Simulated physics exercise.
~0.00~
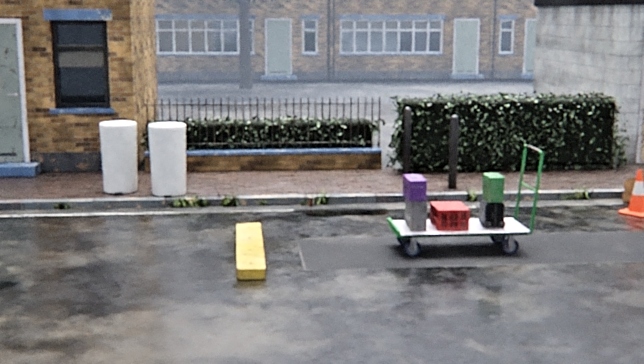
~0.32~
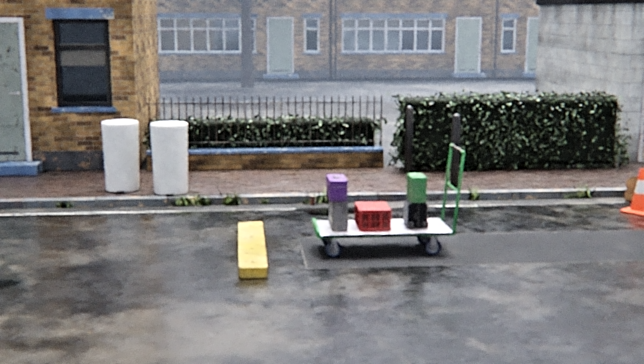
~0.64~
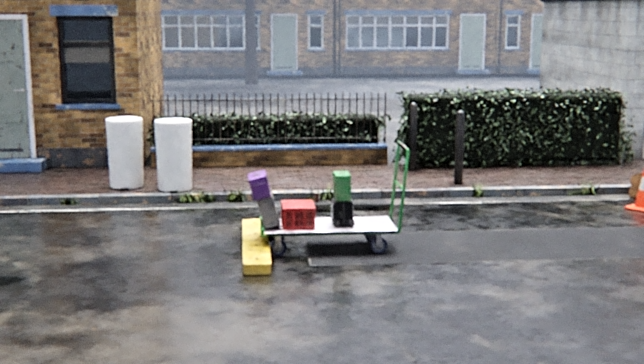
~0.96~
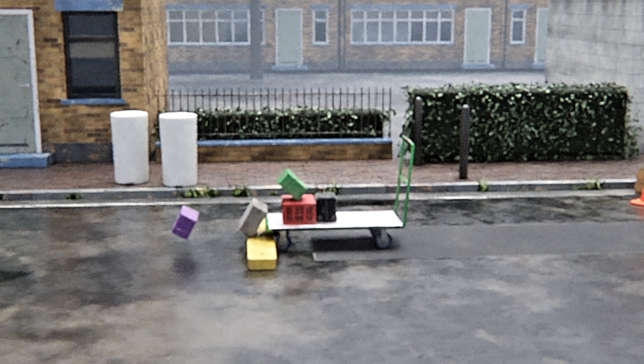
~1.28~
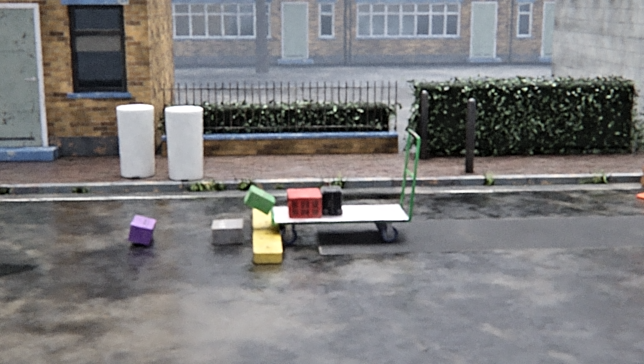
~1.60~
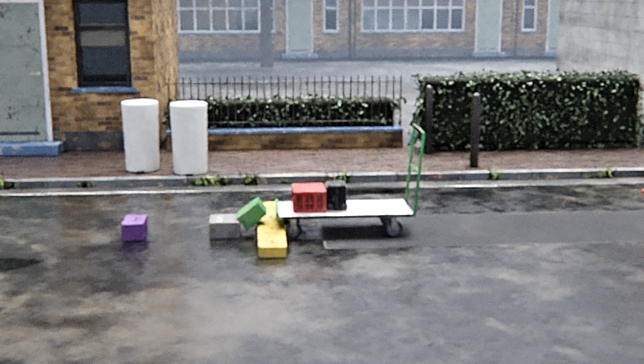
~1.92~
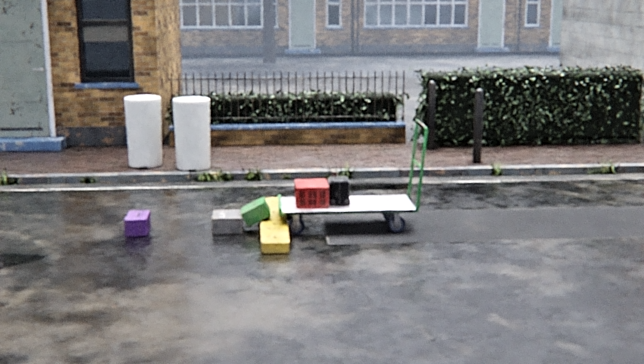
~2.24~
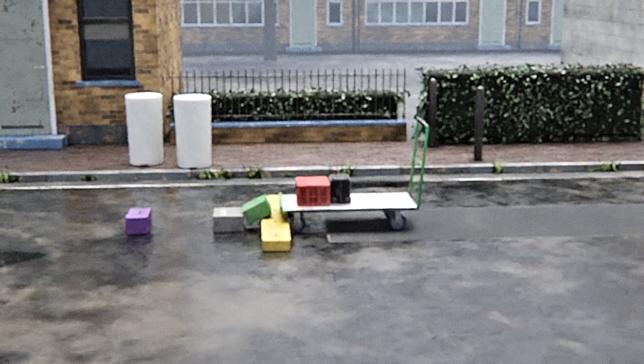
A flat cart with a white platform and green handle rolls left across a wet street toward a yellow wheel stop, seen from across the road, with brick buildings, hedges and two white bollards behind. It carries a purple box on a grey one, a red crate, and a green box on a black case. The cart stops against the block, and the purple and grey pieces topple off the front. The green box tumbles over the crate and drops off too, coming to rest against the yellow block. The red crate and upright black case remain aboard.
